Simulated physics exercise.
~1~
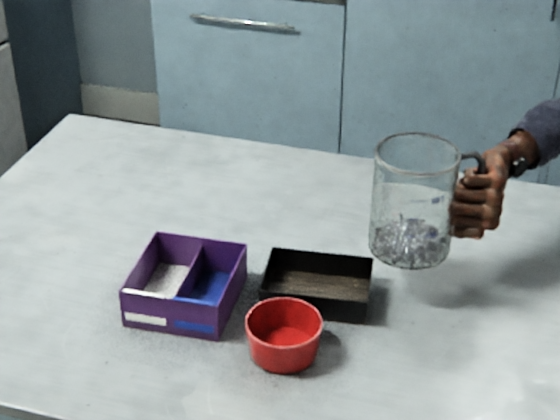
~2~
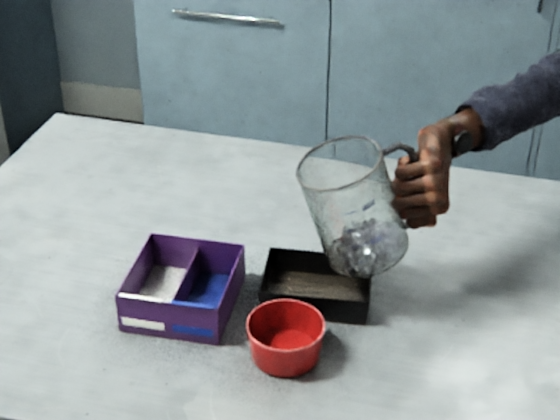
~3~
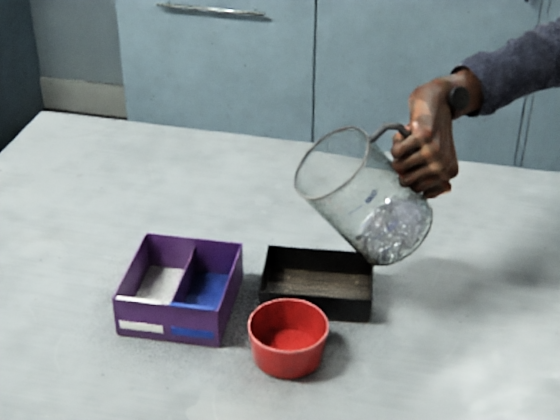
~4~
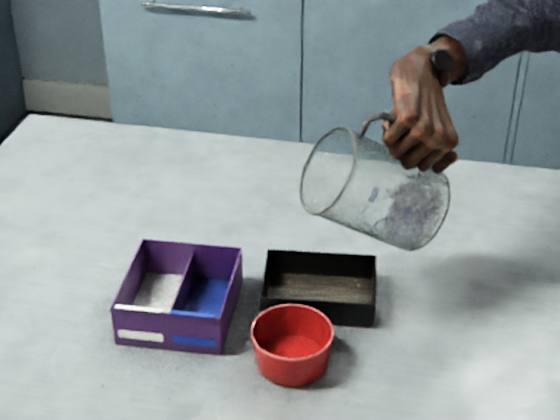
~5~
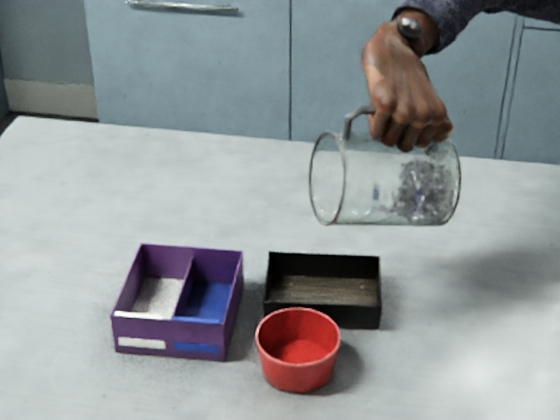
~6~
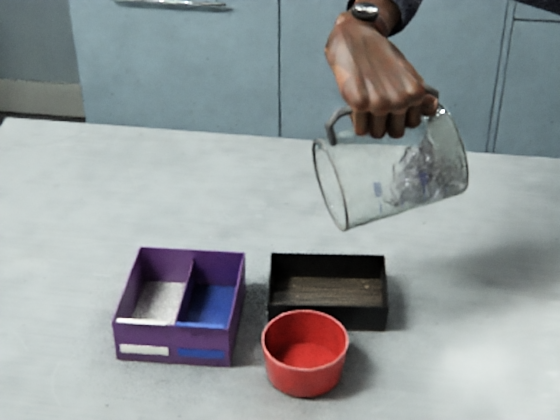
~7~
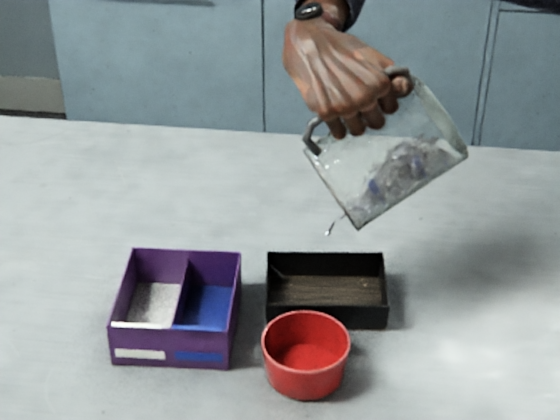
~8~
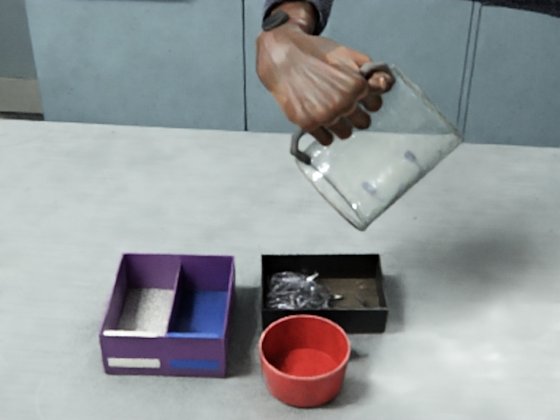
To begin with, a hand holds a clear jug partly filled with small shiny metal pieces upright over a pale table, where a purple tin with white and blue sections, a black tin and a red dish sit. The hand moves the jug left and begins to lean it. It then lifts the jug and tips it onto its side, the pieces still inside. As the mouth dips further, the pieces slide forward and begin to fall out. Finally the jug is tilted steeply and emptied, and the pieces lie in the black tin, mostly toward its left side.
